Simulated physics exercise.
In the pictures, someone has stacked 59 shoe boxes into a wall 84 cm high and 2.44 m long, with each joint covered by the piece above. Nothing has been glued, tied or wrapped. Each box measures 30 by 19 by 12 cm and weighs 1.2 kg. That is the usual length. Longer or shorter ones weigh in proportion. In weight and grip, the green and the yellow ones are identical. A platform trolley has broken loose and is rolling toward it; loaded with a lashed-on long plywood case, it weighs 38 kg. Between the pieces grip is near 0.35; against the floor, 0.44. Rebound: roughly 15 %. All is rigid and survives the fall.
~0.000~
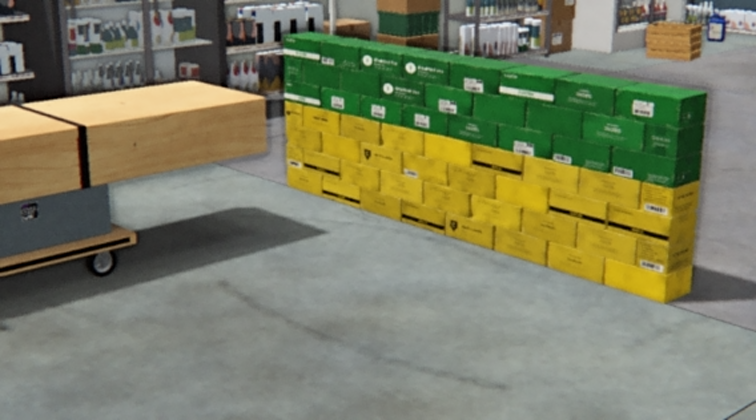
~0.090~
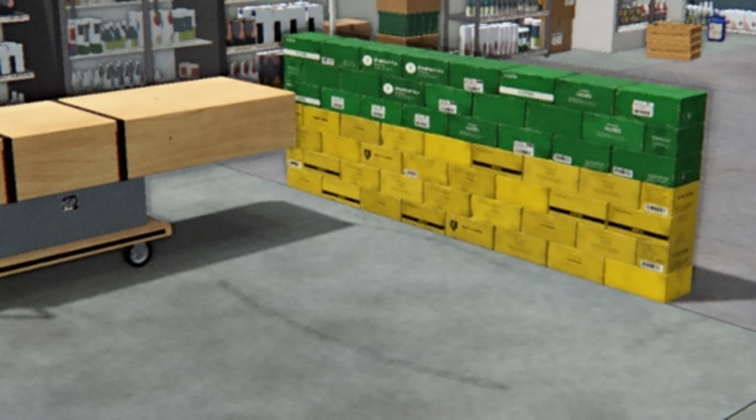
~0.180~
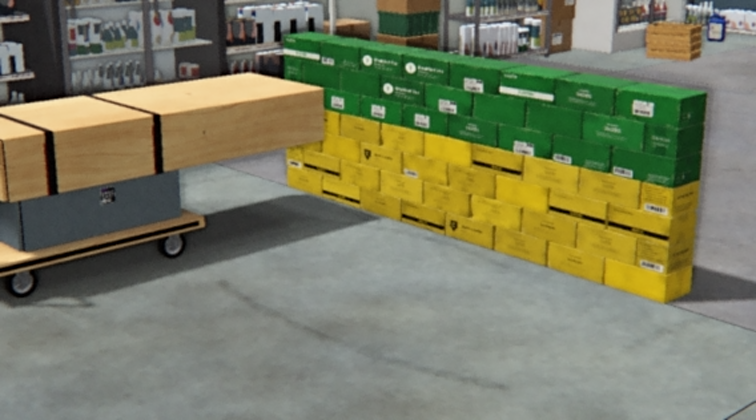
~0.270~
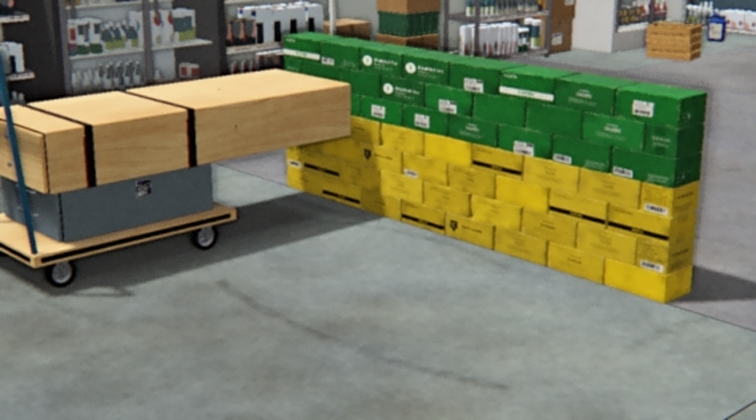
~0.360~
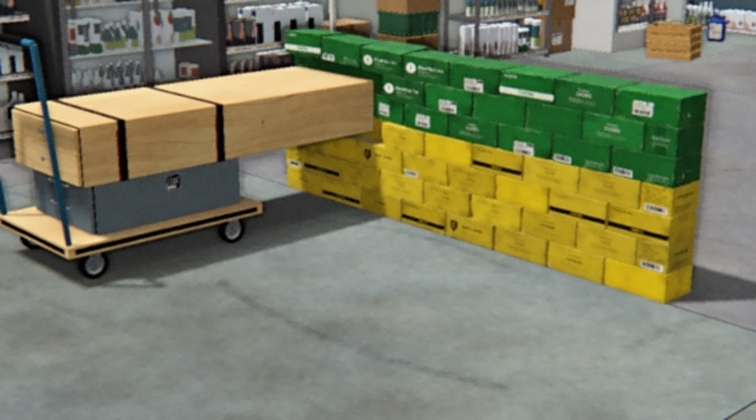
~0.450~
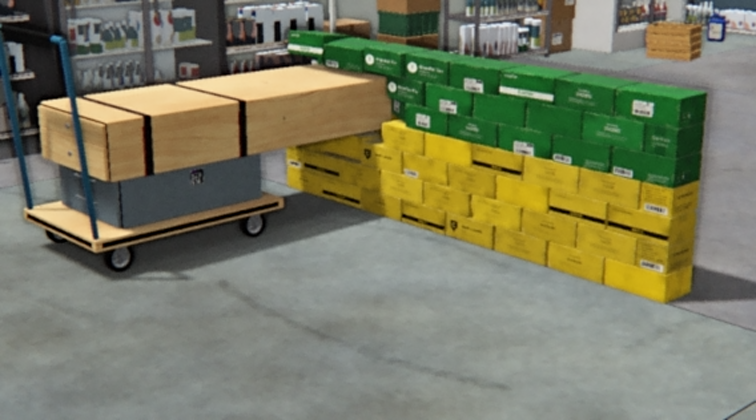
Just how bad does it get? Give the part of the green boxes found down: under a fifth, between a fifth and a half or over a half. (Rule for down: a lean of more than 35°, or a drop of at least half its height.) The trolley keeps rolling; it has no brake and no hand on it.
The loss is partial, a fifth to a half.
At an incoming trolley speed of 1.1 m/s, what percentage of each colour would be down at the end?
In that case yellow 10, green 40 per cent.
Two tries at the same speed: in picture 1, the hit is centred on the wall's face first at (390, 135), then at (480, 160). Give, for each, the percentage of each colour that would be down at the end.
Down by colour - yellow: 20%, then 20%; green: 40%, then 50%.
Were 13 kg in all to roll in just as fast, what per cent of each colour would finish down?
Share down - yellow: 10; green: 40 (per cent).
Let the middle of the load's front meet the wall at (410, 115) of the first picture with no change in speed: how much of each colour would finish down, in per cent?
That would leave yellow at 10 % and green at 50 %.
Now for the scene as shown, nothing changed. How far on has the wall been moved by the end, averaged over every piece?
Average: Roughly 25 cm.
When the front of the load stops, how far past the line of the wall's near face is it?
Something like 110 cm.
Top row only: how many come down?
The count is 2.
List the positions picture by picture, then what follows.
In the first picture (we follow the side turned to the camera), load (256, 116) 61 cm short of the wall; top green box (526, 88); top yellow box (320, 121); no piece has moved.
Load (286, 111) 44 cm short of the wall; top green box (526, 88), in the second picture.
Load (315, 106) 26 cm short of the wall; top green box (526, 88), in the third picture.
Load (342, 101) 9 cm short of the wall; top green box (526, 88), in the fourth picture.
Load (365, 97) 7 cm into the wall's line; top green box (526, 88); steepest lean 4°, the box at (381, 62); 12 stirred so far, in the fifth picture.
Load (383, 94) 19 cm into the wall's line; top green box (526, 88); 15 stirred so far, in the sixth picture.
Around 0.74 s, load 57 cm past the wall's line, still rolling; 5 of the 25 green boxes down (8 of 59 in all colours); top green box unmoved; top yellow box tipped 65°, 31 cm lower.
Around 1.22 s, load 1.02 m past the wall's line, still rolling; 7 of the 25 green boxes down (10 of 59 in all colours); top green box unmoved; top yellow box on its side.
Finally (2.8 s), load 1.11 m past the wall's line, stopped; 9 of the 25 green boxes down (12 of 59 in all colours); top green box unmoved; top yellow box on its side. That is 36 per cent. Seen by the last camera, middles, top green box near (540, 85), top yellow box near (412, 159).
